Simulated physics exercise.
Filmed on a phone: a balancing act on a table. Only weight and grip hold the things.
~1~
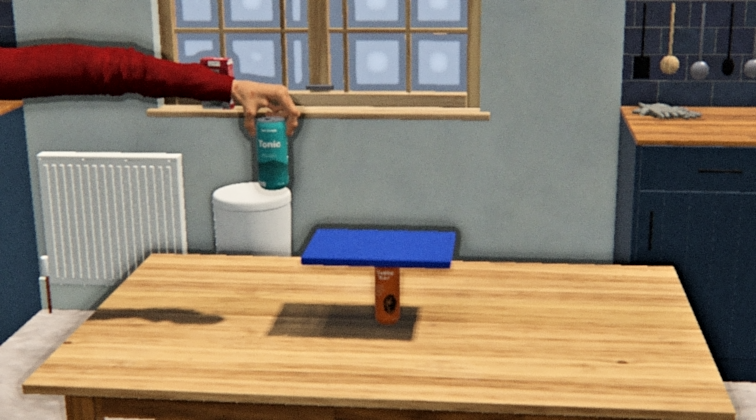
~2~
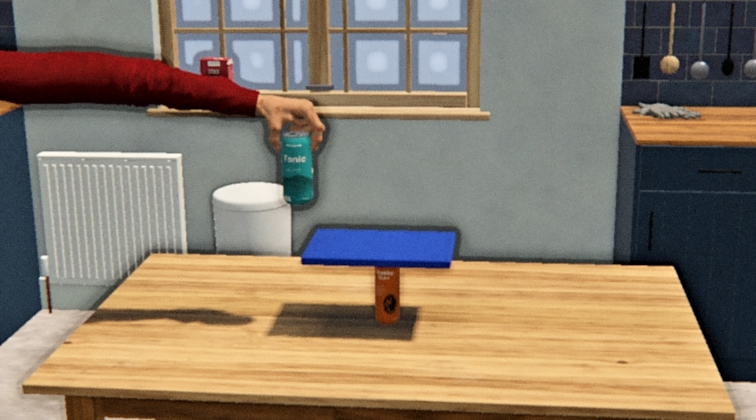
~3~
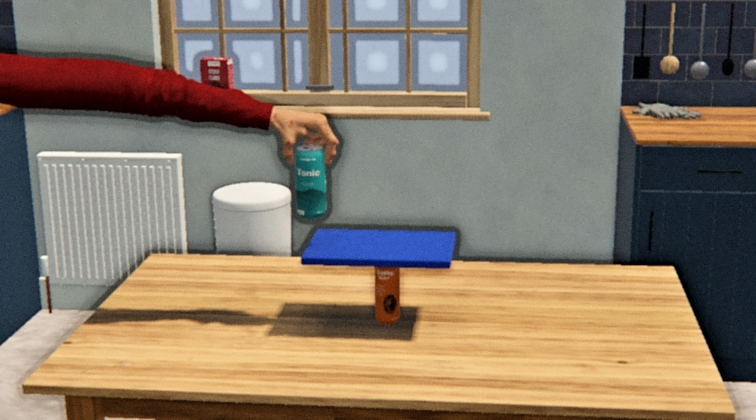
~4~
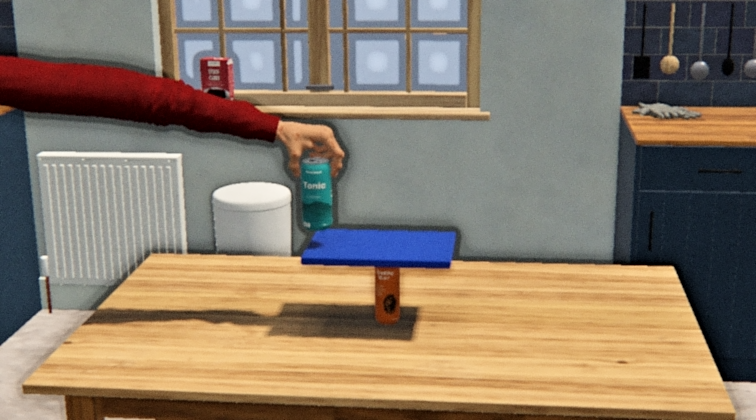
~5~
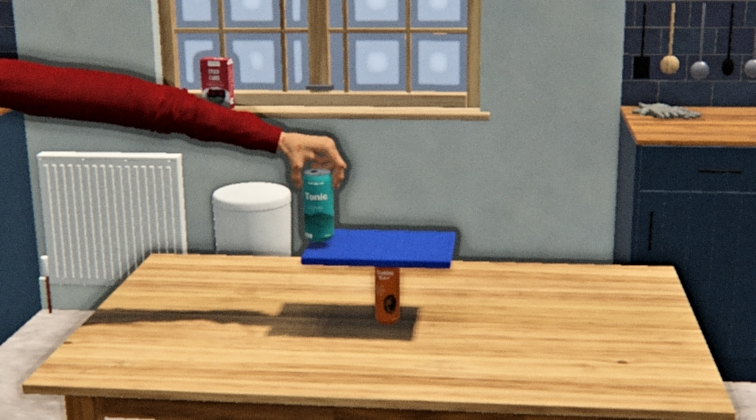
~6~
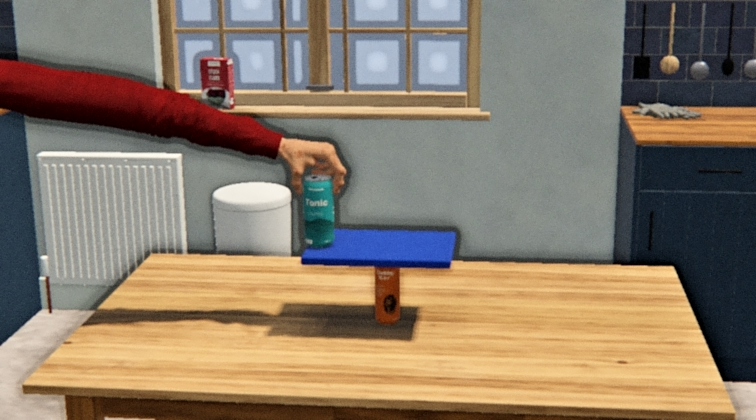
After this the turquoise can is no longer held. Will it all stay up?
The stack comes apart.
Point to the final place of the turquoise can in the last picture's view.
At about (264, 309).
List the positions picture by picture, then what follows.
Coming down; turquoise can (272, 154); blue lid (381, 248), in the first frame.
Coming down; turquoise can (297, 168); blue lid (381, 248), in the second frame.
Coming down; turquoise can (311, 182); blue lid (381, 248), in the third frame.
Coming down; turquoise can (316, 195); blue lid (381, 248), in the fourth frame.
Coming down; turquoise can (319, 206); blue lid (381, 248), in the fifth frame.
In place under the hand; turquoise can (319, 212); blue lid (381, 248), in the sixth frame.
Then, 0.50 s later than the last frame, turquoise can now fallen; blue lid tilted by 70°.
Then, 0.90 s later than the last frame, blue lid now fallen; orange can tilted by 50°.
When it is over, fallen, turquoise can, blue lid and orange can. End places, in pixels of the last picture, turquoise can near (264, 309). The stack gives way.
